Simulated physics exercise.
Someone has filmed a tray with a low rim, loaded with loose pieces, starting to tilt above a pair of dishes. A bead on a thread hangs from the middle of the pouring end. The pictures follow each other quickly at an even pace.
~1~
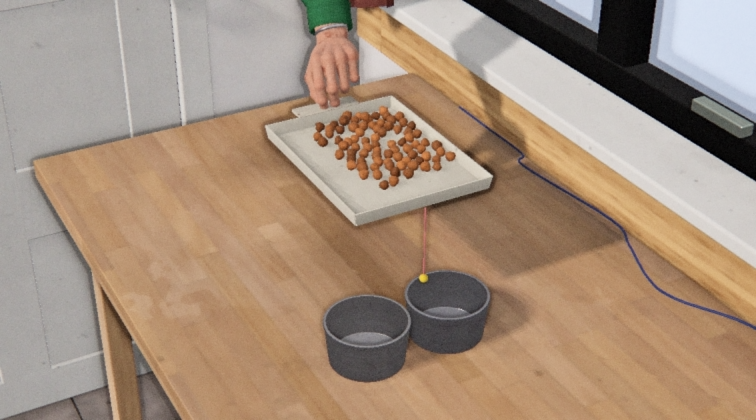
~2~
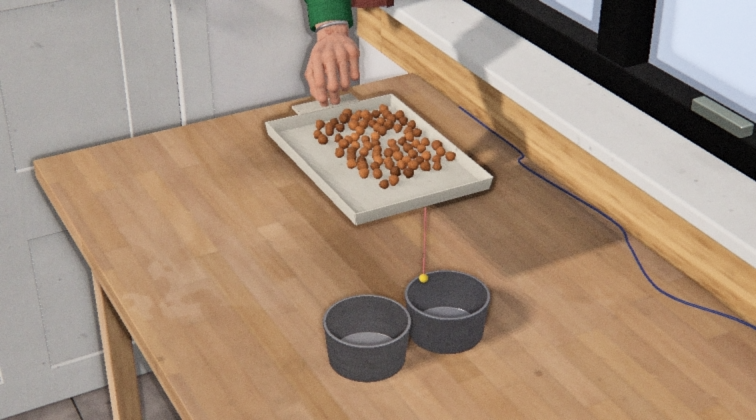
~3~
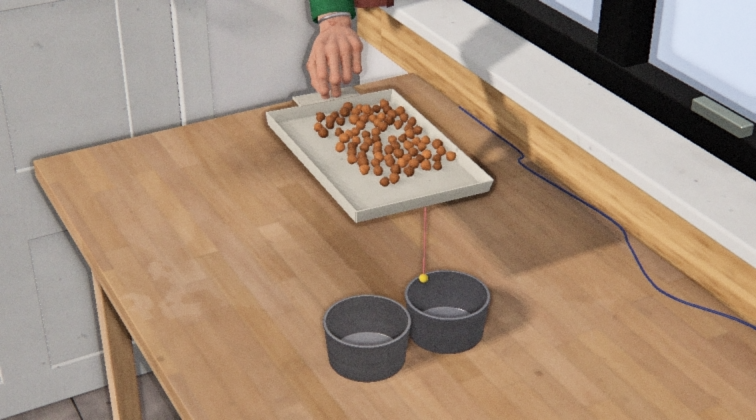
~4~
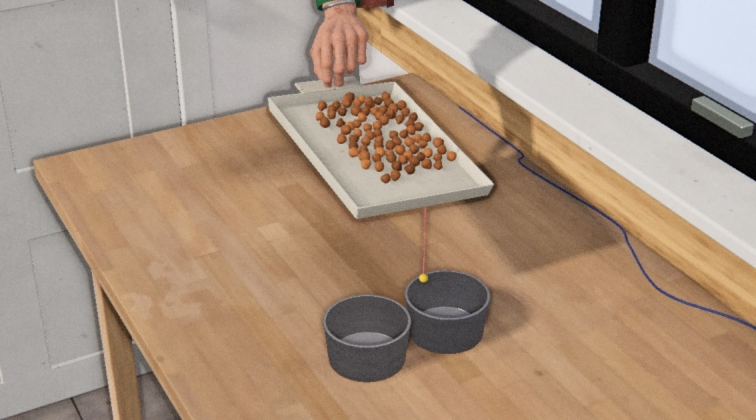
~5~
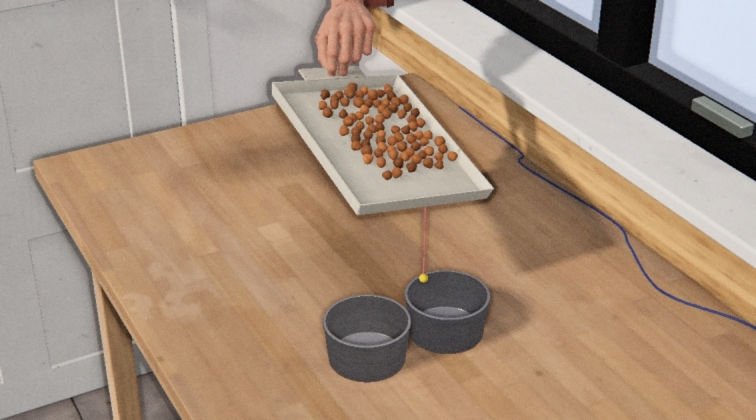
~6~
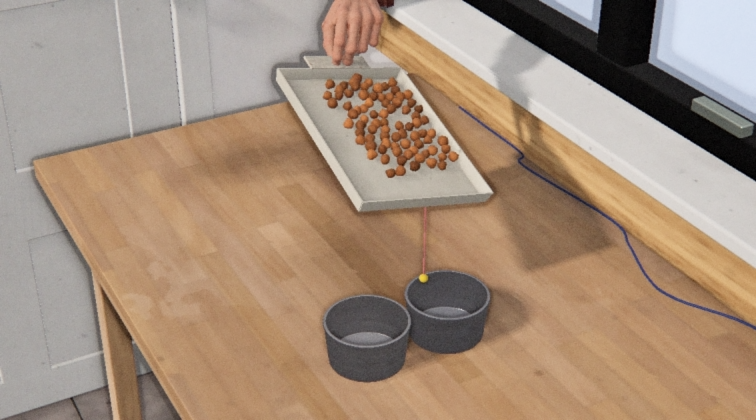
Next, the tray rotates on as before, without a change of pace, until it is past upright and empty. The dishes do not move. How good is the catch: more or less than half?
Caught overall: Under half.
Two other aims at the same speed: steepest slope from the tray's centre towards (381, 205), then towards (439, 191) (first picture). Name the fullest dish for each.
In turn: Left; the right dish.
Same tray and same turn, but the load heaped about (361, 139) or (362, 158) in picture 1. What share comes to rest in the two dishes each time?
Roughly 30 per cent, and 20 per cent.
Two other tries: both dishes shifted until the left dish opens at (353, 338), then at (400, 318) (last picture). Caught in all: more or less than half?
The first try: Not half. The second: The smaller part.
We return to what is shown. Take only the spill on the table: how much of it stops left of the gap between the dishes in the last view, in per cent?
Close to 0 per cent.
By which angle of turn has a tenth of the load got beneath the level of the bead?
At about 115°.
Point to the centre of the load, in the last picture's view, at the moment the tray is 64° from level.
Close to (447, 154).
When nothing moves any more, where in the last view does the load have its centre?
At about (502, 301).
Shortly afterwards, tray tipped steeply; the whole lot on the tray.
Next, tray tipped past a quarter turn; all but a few on the tray; only a few outside both.
Some moments later, tray tipped past a quarter turn; near a quarter in the right dish; the bulk outside both.
In the end, tray tipped past a quarter turn; none at all in the left dish; near a quarter in the right dish; the bulk outside both.
